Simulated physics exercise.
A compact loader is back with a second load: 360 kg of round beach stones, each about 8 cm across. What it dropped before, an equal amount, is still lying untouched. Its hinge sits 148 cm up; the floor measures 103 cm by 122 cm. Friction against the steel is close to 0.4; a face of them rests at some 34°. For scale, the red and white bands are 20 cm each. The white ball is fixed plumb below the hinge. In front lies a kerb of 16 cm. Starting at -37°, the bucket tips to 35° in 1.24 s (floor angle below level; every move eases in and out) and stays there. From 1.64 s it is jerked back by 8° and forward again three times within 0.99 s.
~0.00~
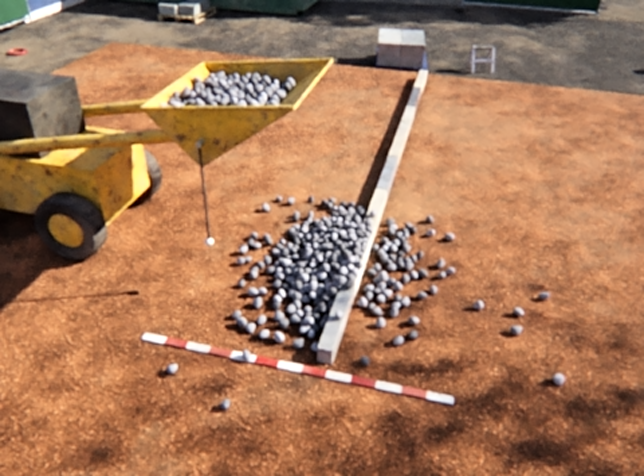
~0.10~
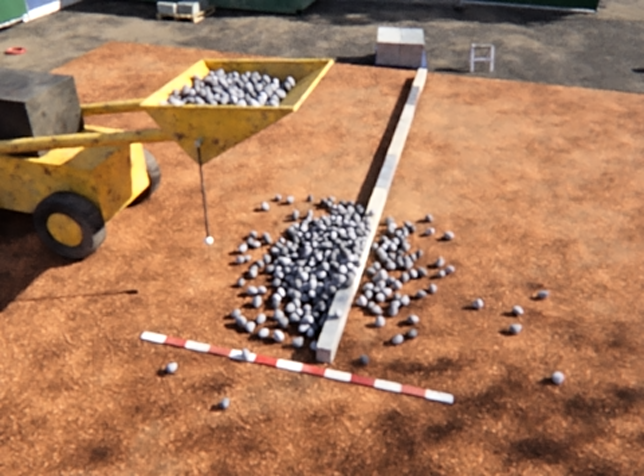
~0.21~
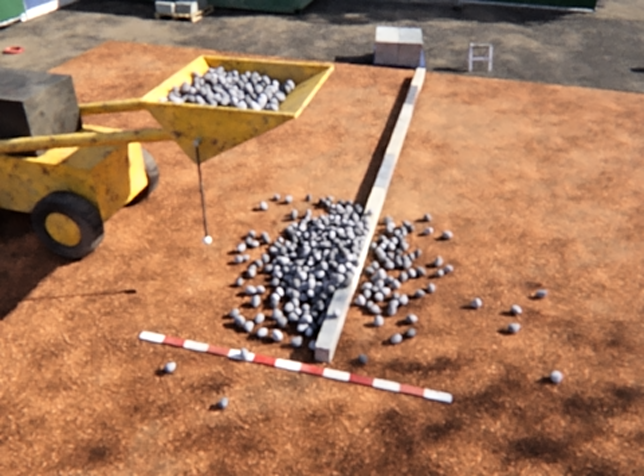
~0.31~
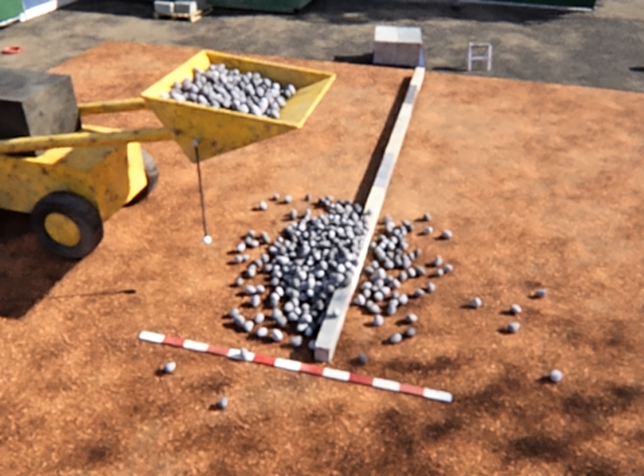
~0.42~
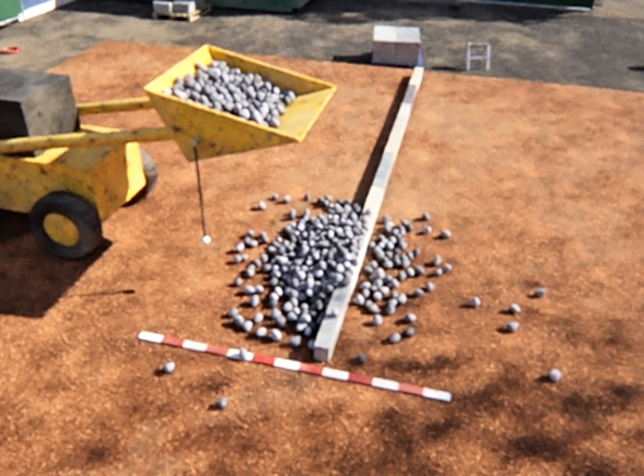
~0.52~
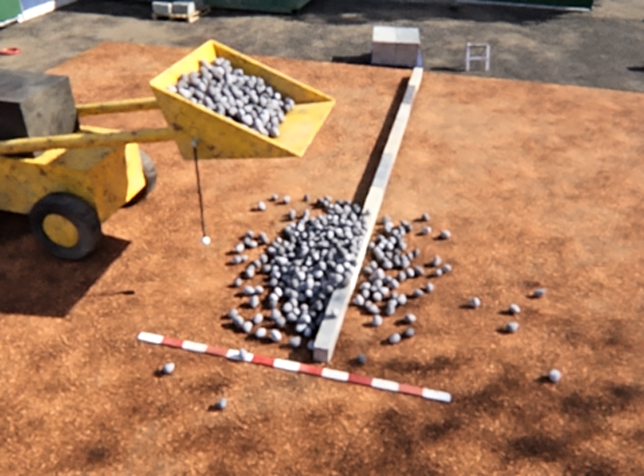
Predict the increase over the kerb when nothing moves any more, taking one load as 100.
Some 56 per cent is added.
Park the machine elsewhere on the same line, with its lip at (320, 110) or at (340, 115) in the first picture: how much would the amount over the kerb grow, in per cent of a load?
Near 85 per cent from the first place, 100 from the second.
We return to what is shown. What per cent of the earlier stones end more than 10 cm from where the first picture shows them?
Roughly 20 per cent of them.
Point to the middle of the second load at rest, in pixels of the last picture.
Around (365, 260).
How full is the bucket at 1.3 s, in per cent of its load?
It holds some 75 per cent.
After 0.9 s the floor is at 24°; in per cent of one load, 100 in the bucket, 84 on this side of the kerb, 16 over the kerb; the foremost stones are at (488, 295).
After 1.3 s the floor is at 35°; in per cent of one load, 73 in the bucket, 111 on this side of the kerb, 16 over the kerb; the foremost stones are at (488, 295).
After 3.1 s the floor is at 35°; in per cent of one load, 0 in the bucket, 128 on this side of the kerb, 72 over the kerb; the foremost stones are at (545, 310).
After 5.8 s the floor is at 35°; in per cent of one load, 0 in the bucket, 128 on this side of the kerb, 72 over the kerb; the foremost stones are at (548, 310). Net gain over the kerb, 56.
